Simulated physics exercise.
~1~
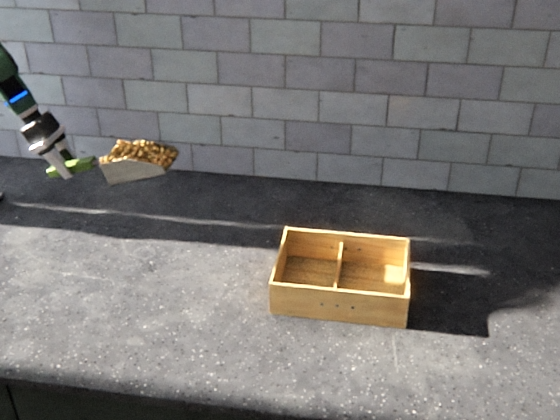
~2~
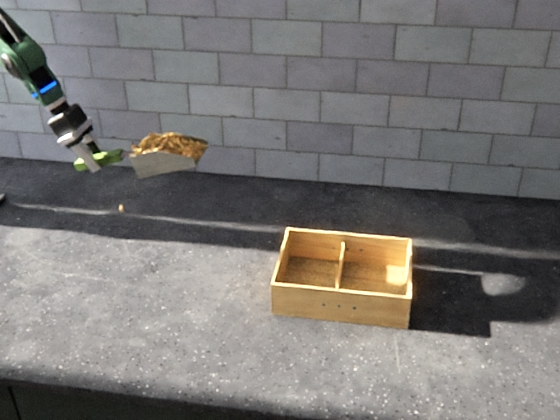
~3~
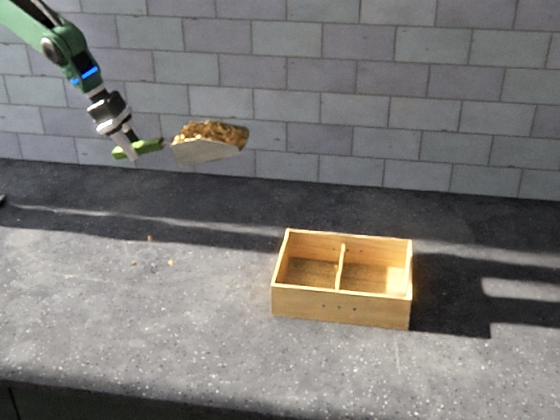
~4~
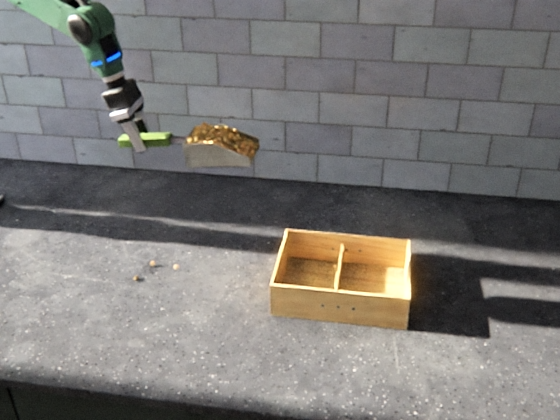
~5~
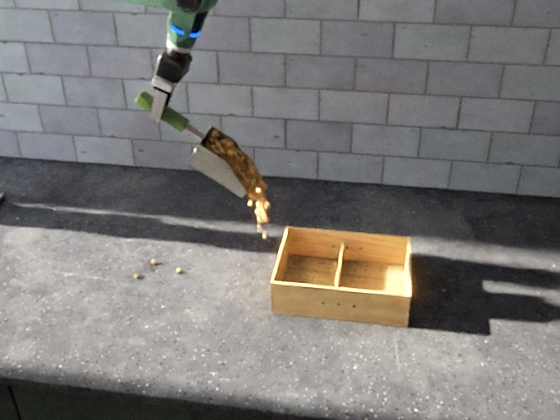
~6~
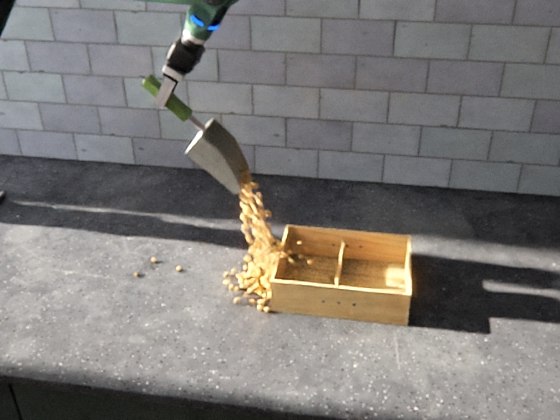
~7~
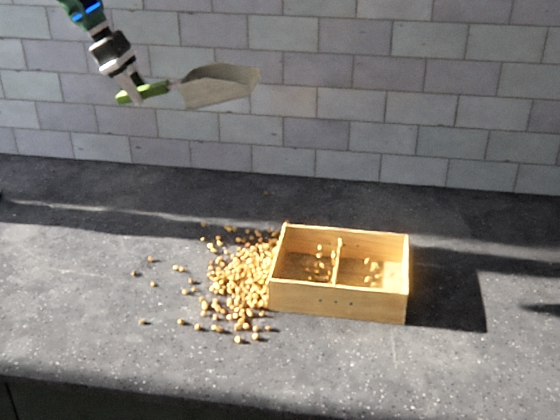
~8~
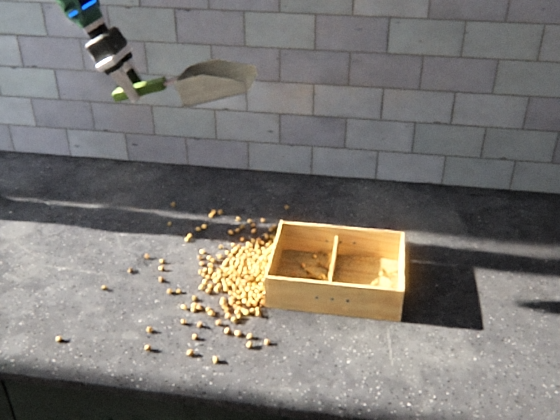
On a grey countertop, a robot arm moves a scoop right and tips out chickpeas, most spilling beside a divided wooden box.
